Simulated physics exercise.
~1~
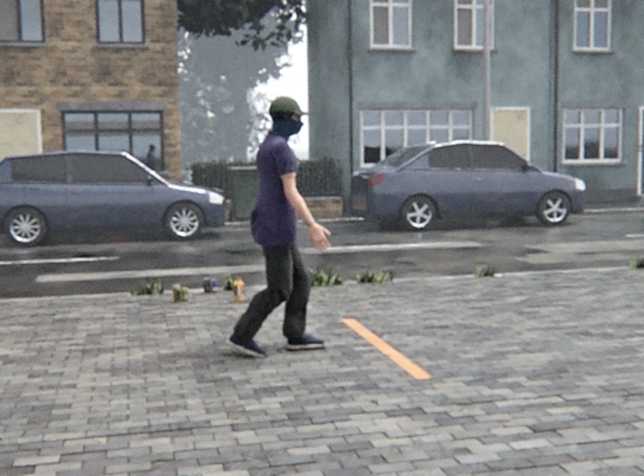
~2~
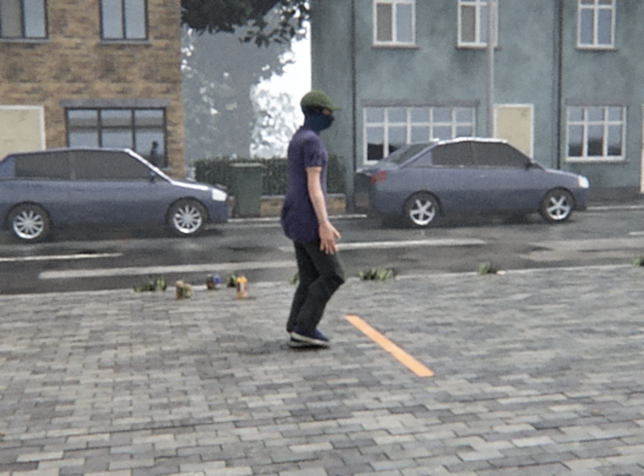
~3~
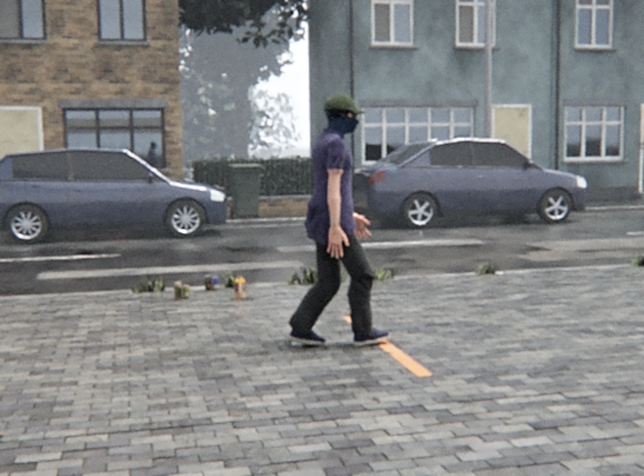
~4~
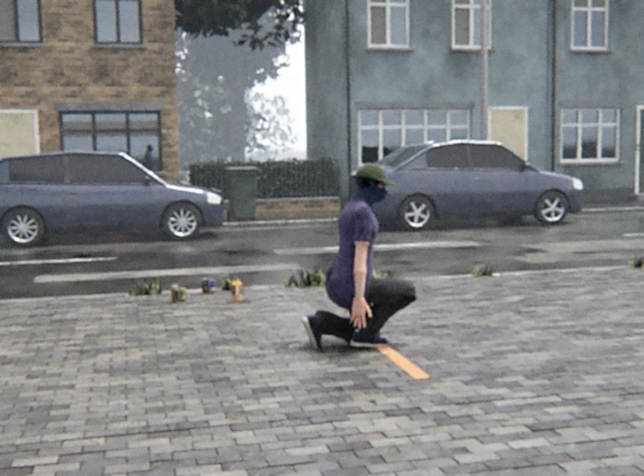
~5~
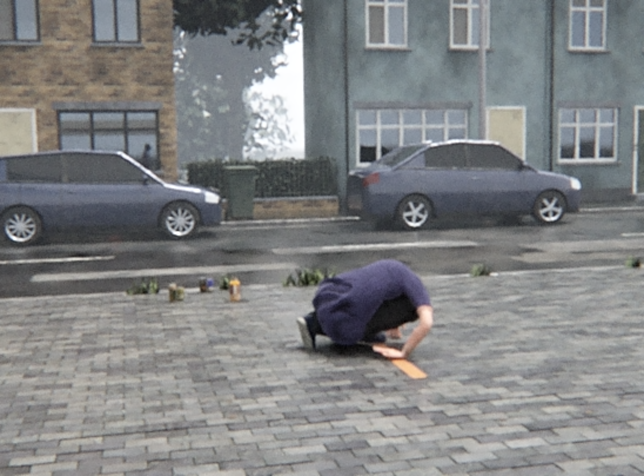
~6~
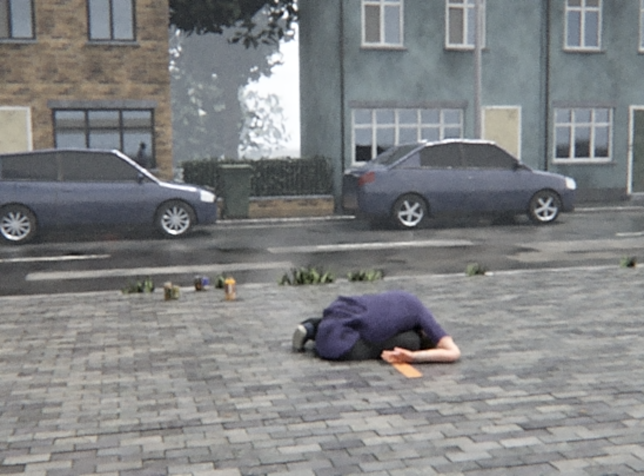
Masked person in green cap walking right along paving, sinking and folding forward, head crossing the orange tape, hips stopping short.
